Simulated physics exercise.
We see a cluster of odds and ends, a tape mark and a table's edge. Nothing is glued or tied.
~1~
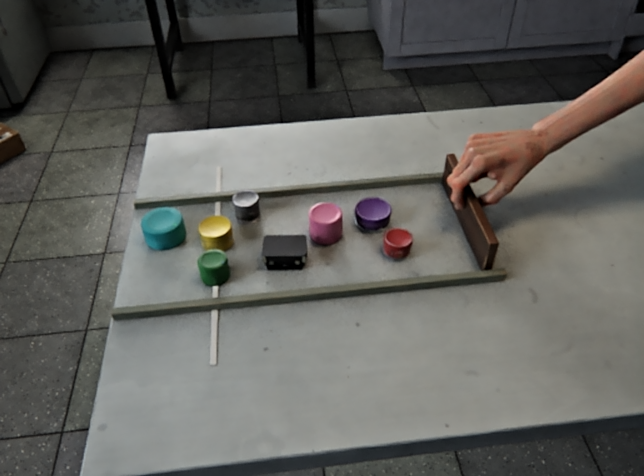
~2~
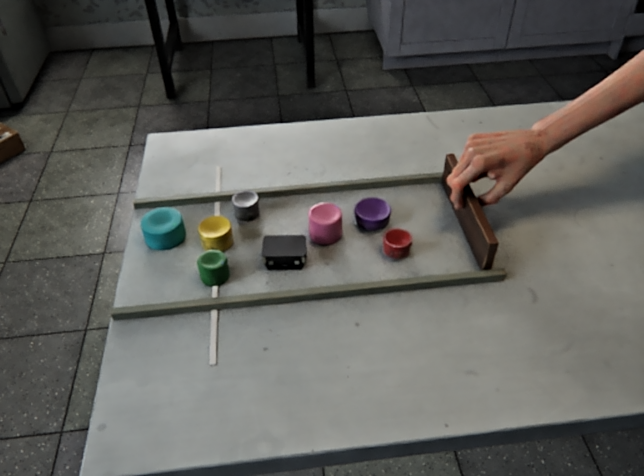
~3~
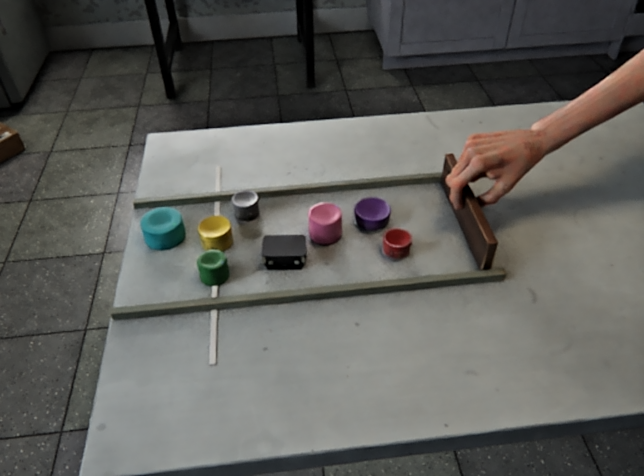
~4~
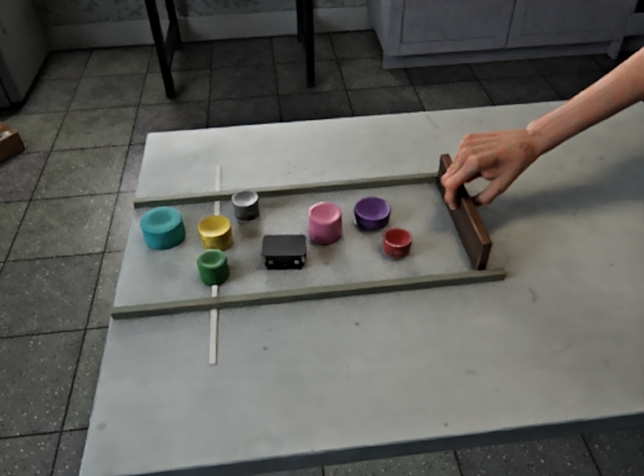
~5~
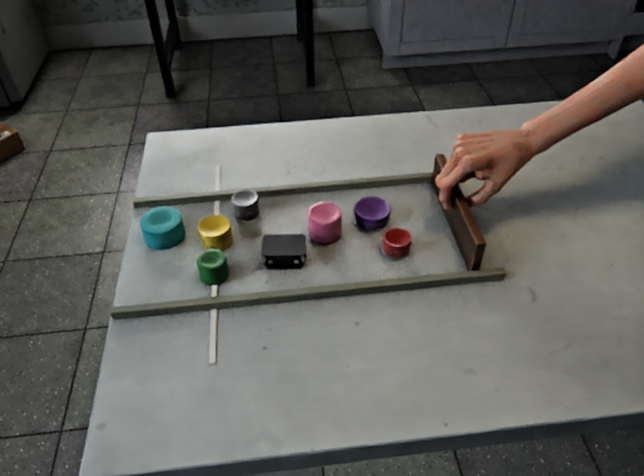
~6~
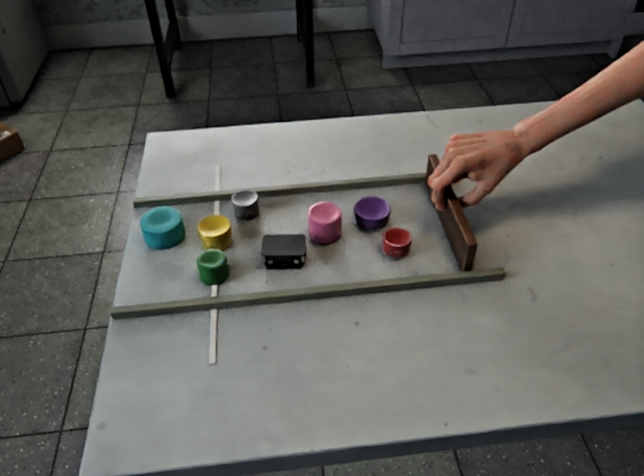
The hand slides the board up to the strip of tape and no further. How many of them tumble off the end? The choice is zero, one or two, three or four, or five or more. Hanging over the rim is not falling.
The number that fall off is zero.
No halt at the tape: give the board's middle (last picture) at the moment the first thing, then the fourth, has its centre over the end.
First at (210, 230), next at (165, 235).
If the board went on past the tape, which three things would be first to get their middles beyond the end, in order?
The order is the turquoise lid, the green lid, the yellow tub.
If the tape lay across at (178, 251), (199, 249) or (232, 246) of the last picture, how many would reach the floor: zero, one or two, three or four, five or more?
For each place: 1 or 2; either one or two; no fall at all.
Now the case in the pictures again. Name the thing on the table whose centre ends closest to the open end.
It is the turquoise lid.
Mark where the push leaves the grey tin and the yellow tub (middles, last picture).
Near (203, 204) and (163, 234).
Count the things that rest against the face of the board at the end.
The number is 3.
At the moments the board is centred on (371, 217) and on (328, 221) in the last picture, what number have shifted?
At the one place 3, at the other 4.
Soon after, none off yet; turquoise lid at rest near (163, 228); green lid at rest near (213, 267); yellow tub at rest near (216, 233).
After that, none off yet; turquoise lid at rest near (163, 228); green lid displaced about its own width near (171, 279); yellow tub displaced a little near (201, 231).
In the end, the number that fall off is zero.
